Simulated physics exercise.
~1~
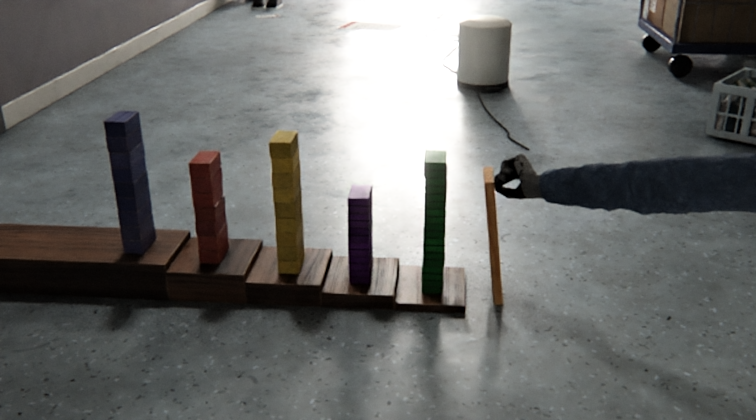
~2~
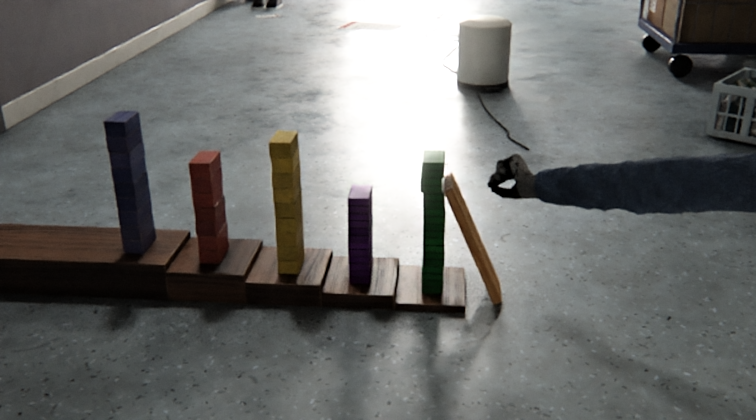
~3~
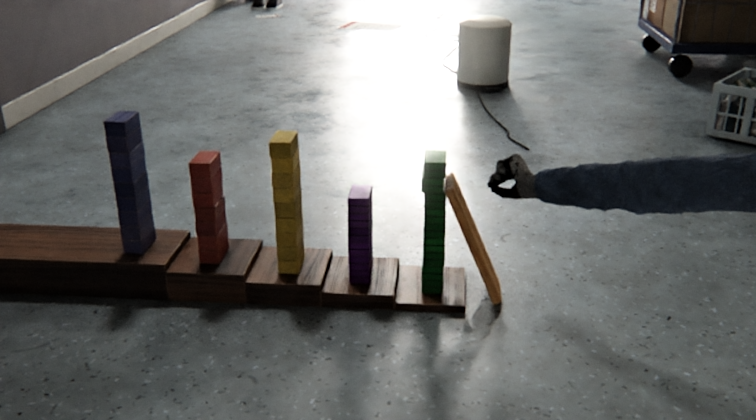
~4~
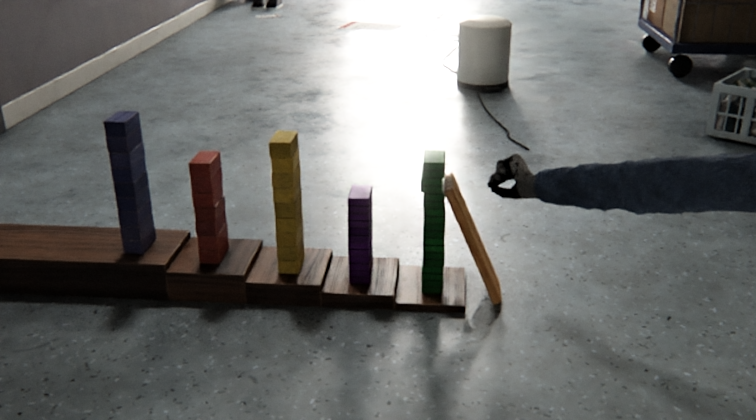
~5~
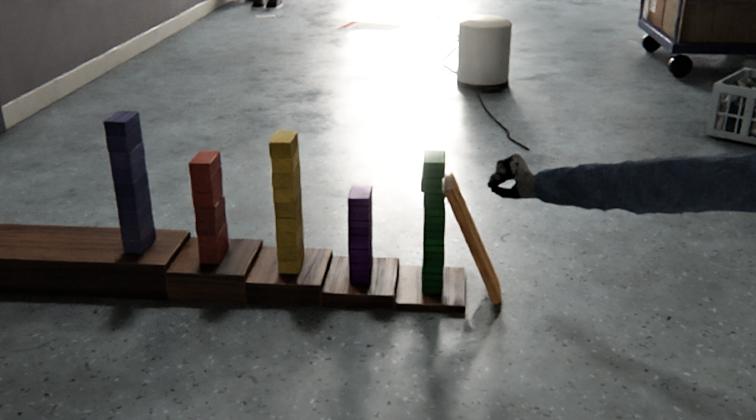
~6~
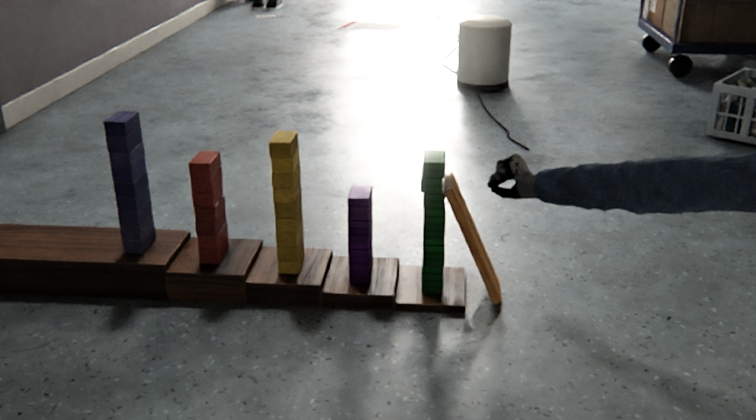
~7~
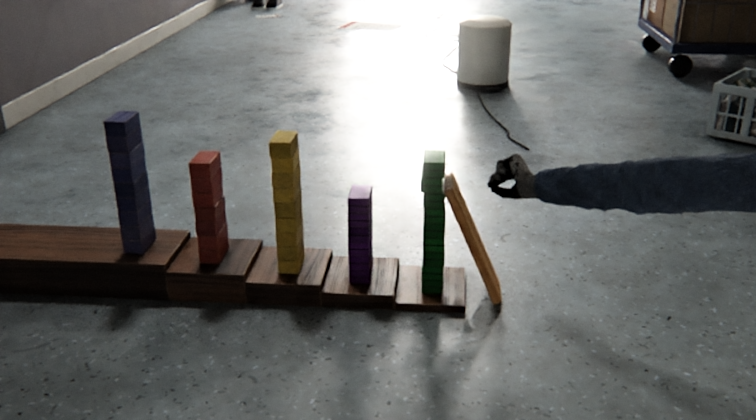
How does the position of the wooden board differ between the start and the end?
At the start the board stands upright beside the hand, and at the end it leans left against the green pile.
